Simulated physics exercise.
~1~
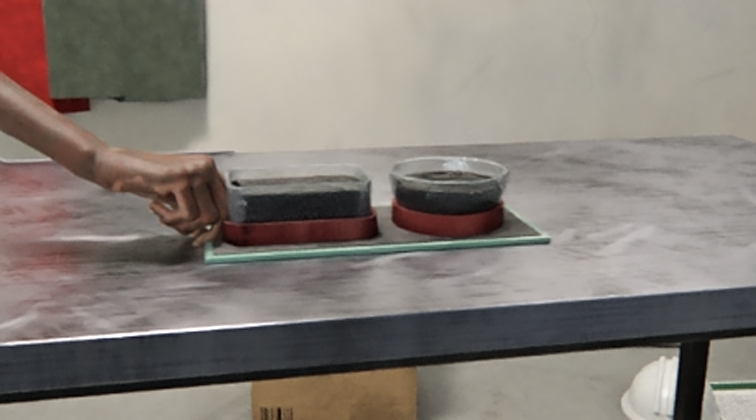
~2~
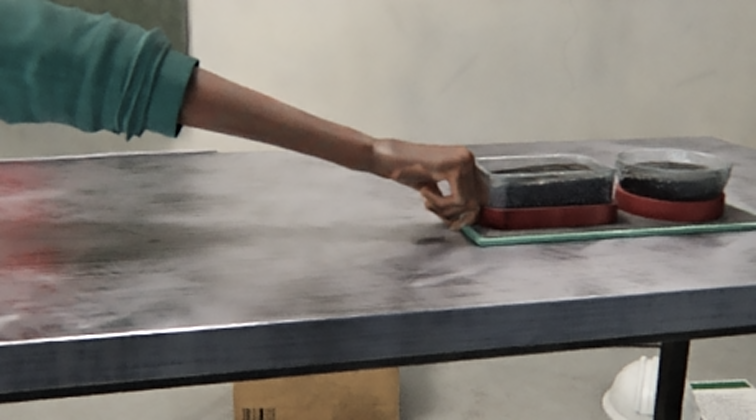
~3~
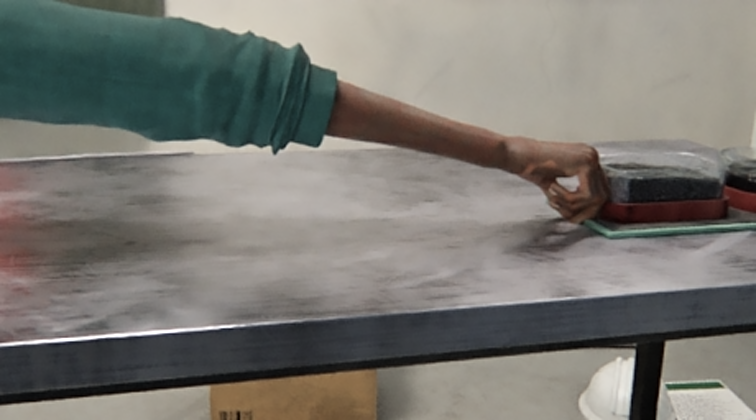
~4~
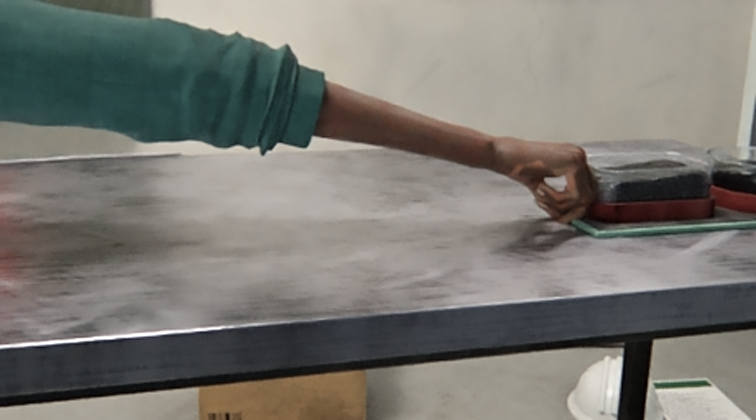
A hand slides a tray holding two clear containers of dark contents right, then stops.
